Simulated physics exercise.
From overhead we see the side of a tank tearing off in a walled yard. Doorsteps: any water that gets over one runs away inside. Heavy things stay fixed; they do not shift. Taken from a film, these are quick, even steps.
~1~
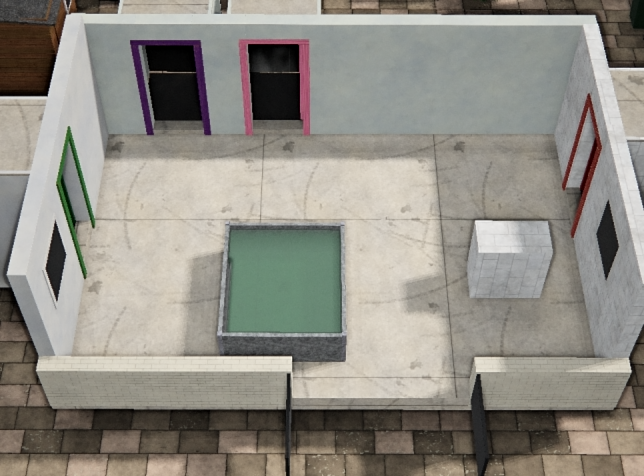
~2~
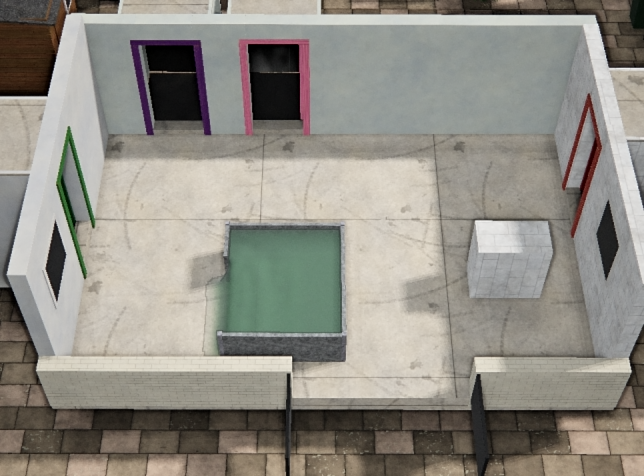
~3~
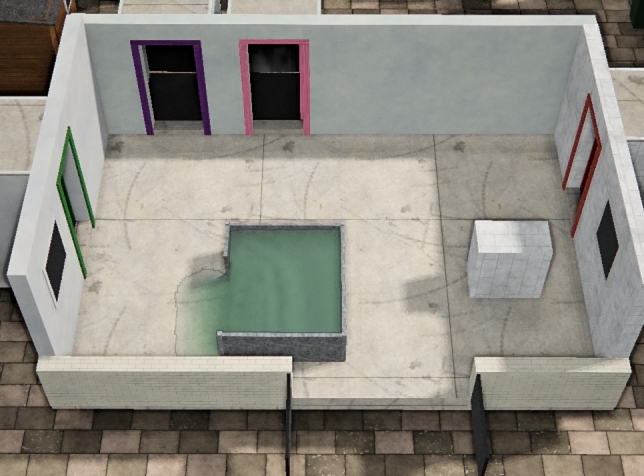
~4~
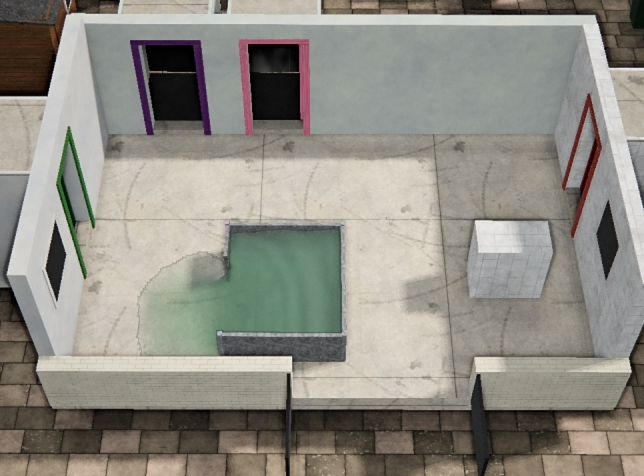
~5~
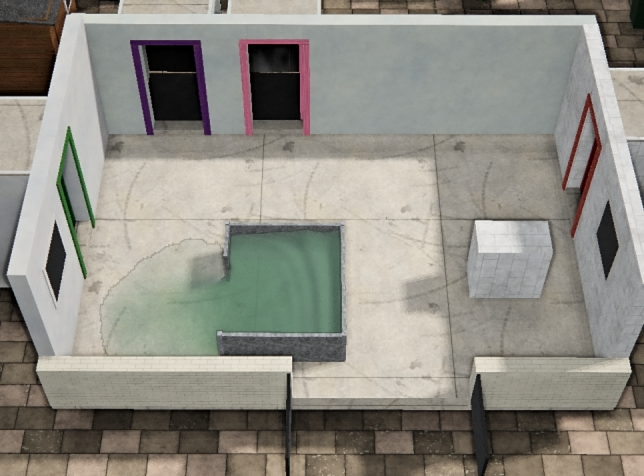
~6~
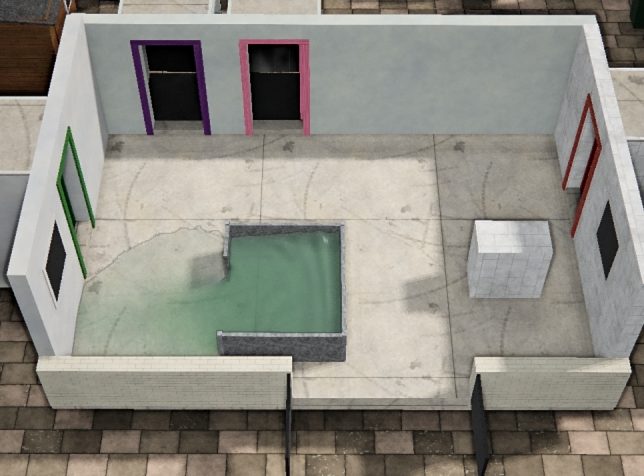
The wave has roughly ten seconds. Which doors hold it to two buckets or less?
Result: The green door respects the limit for sure. The pink door respects the limit for sure. The purple door breaks the limit for sure. The red door respects the limit for sure.
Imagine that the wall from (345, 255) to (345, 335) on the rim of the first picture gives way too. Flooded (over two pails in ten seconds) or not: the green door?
At the green door, the inflow misses the threshold.
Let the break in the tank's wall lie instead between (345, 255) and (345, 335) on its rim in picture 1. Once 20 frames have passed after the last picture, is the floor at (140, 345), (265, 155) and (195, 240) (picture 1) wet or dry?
In turn: Untouched, then untouched, then untouched.
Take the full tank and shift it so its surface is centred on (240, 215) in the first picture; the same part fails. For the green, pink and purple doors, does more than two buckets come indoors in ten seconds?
Green door exceeds it; pink door stays within it; purple door stays within it.
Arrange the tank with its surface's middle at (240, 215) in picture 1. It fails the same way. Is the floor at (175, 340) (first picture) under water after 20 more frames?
Answer: Reached.
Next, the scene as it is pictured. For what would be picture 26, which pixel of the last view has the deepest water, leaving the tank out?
I would choose the pixel (109, 141).
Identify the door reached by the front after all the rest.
My answer: The red door.
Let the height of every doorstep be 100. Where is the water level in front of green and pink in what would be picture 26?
Approx. 70 % followed by 10 %.
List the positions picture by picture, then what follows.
The first picture shows still water in the water tank at (284, 280).
In the second picture, the front is at (217, 281), out from the gap at (227, 312).
In the third picture, the front is at (191, 281), out from the gap at (227, 313).
In the fourth picture, water pours out at (227, 313) and has run to (148, 293).
In the fifth picture, water pours out at (227, 313) and has run to (108, 306).
In the sixth picture, the front is at (74, 349), out from the gap at (227, 313).
A moment on, water covers 15 % of the floor; the green door wet at the sill, nothing in, the pink door not reached, the purple door not reached, the red door not reached.
Next, water covers 20 % of the floor; the green door wet at the sill, nothing in, the pink door not reached, the purple door not reached, the red door not reached.
Then, water covers 35 % of the floor; the green door under two buckets in, the pink door not reached, the purple door under two buckets in, the red door not reached.
Later, water covers 65 % of the floor; the green door under two buckets in, the pink door wet at the sill, nothing in, the purple door over two buckets in, the red door not reached.
In the end, water covers 90 % of the floor; the green door under two buckets in, the pink door wet at the sill, nothing in, the purple door far over two buckets in, the red door wet at the sill, nothing in.
